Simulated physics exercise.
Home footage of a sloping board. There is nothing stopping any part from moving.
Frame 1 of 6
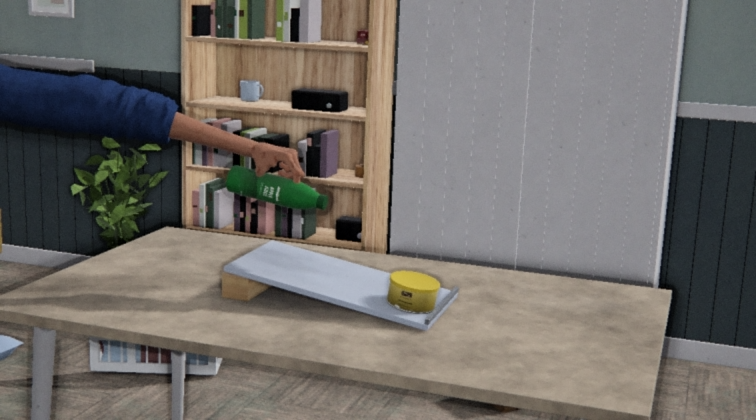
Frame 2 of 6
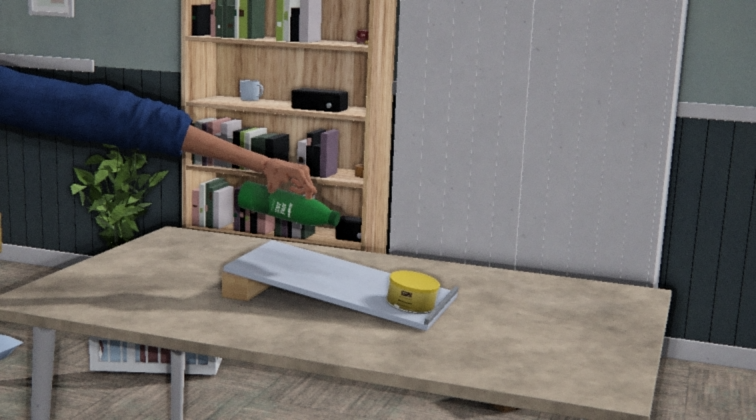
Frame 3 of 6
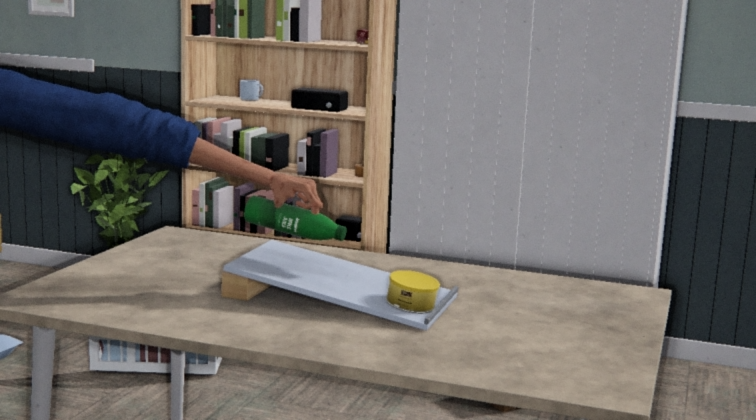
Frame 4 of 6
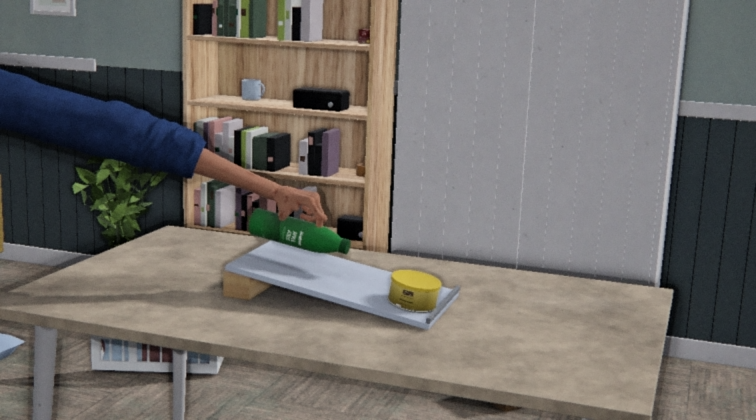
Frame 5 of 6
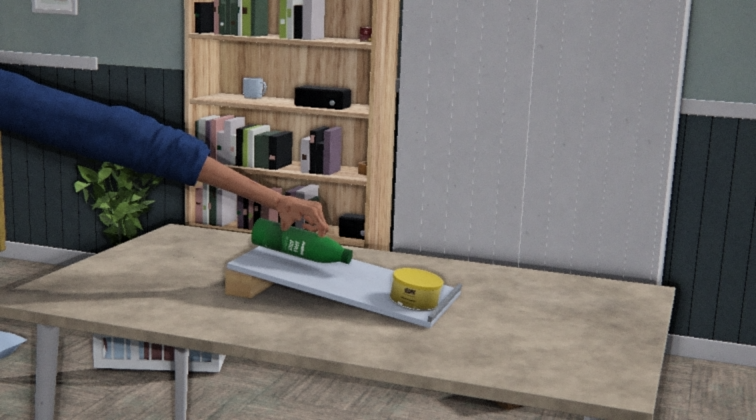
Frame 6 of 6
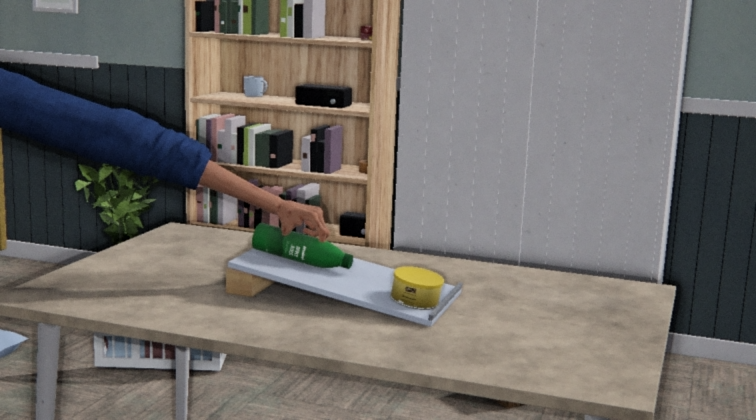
Green bottle being lowered on its side by a hand onto the raised left part of a sloping board holding a yellow tub.
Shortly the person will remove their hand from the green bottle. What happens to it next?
No movement.
Then, 0.30 s past the last view, nothing moves.
Then, 0.80 s past the last view, green bottle resting near (304, 249).
Finally, both still in place. Final places as the last picture's camera would see them, green bottle near (304, 249). The green bottle stays where it is put.
